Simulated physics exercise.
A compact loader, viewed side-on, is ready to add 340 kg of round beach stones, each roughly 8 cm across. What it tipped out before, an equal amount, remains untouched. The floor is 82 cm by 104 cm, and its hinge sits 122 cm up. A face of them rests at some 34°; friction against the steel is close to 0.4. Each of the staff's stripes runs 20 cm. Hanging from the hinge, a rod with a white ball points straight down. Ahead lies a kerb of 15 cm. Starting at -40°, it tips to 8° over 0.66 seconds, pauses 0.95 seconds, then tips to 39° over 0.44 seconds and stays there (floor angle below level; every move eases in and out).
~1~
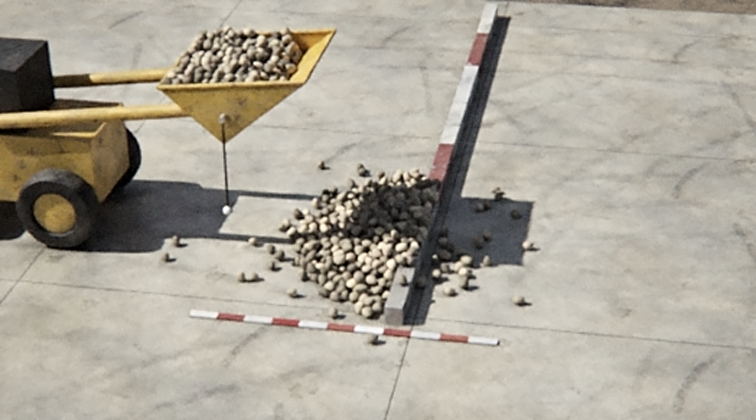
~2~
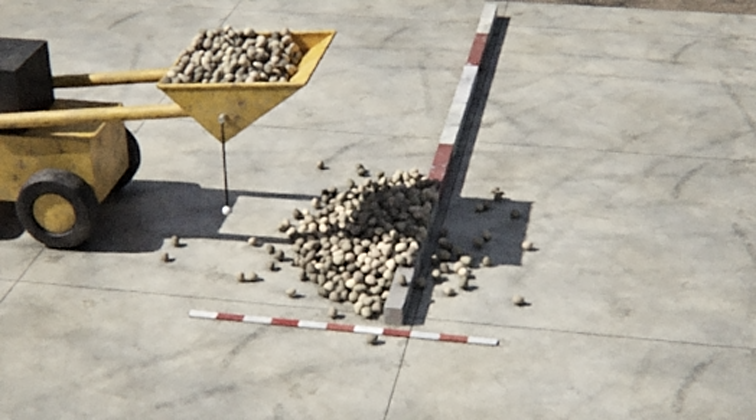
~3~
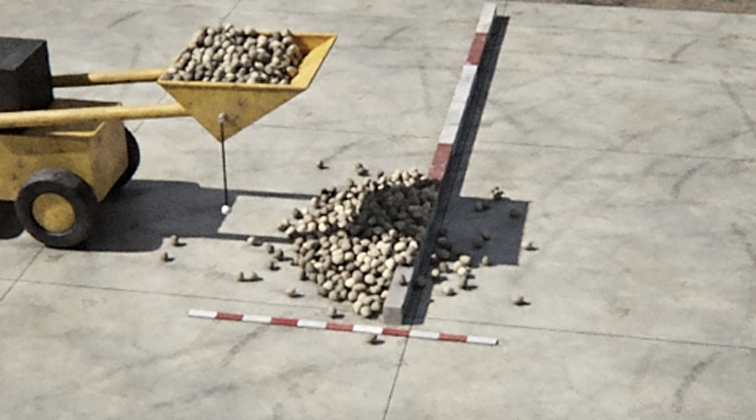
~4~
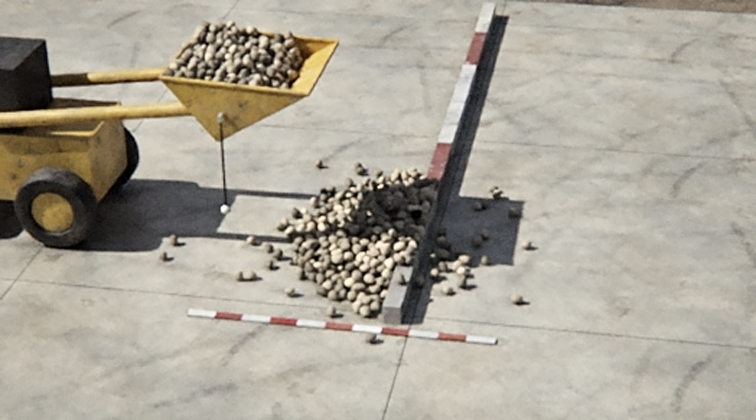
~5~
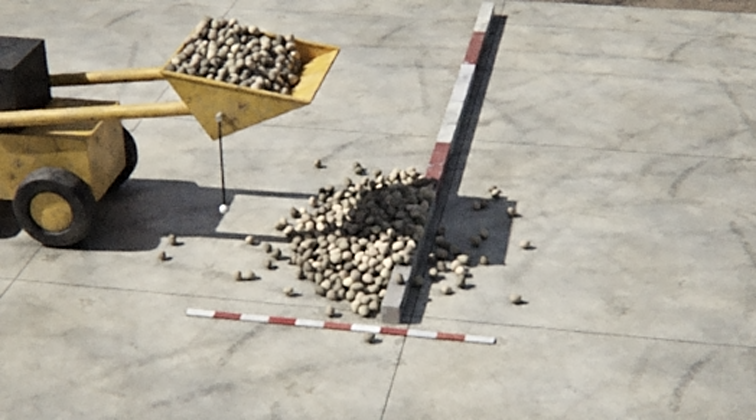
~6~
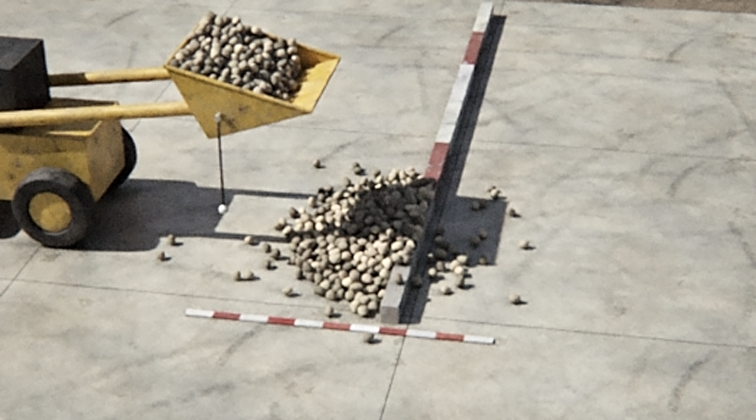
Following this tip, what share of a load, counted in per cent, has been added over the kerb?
4 per cent, roughly.
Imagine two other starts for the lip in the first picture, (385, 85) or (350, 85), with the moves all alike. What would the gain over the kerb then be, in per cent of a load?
First place: Roughly 80 %; second place: Roughly 40 %.
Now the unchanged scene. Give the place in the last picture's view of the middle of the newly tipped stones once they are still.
Their centre ends up near (342, 219).
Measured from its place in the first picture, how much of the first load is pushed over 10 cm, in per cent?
15 %.
Then, 0.2 s after the last picture the floor is at 1°; in per cent of one load, 100 in the bucket, 96 on this side of the kerb, 4 over the kerb; the foremost stones are at (497, 232).
Then, 0.5 s after the last picture the floor is at 8°; in per cent of one load, 100 in the bucket, 96 on this side of the kerb, 4 over the kerb; the foremost stones are at (497, 232).
Then, 2.2 s after the last picture the floor is at 39°; in per cent of one load, 6 in the bucket, 187 on this side of the kerb, 8 over the kerb; the foremost stones are at (525, 259).
Then, 4.8 s after the last picture the floor is at 39°; in per cent of one load, 0 in the bucket, 192 on this side of the kerb, 9 over the kerb; the foremost stones are at (529, 260). Net gain over the kerb, 4.
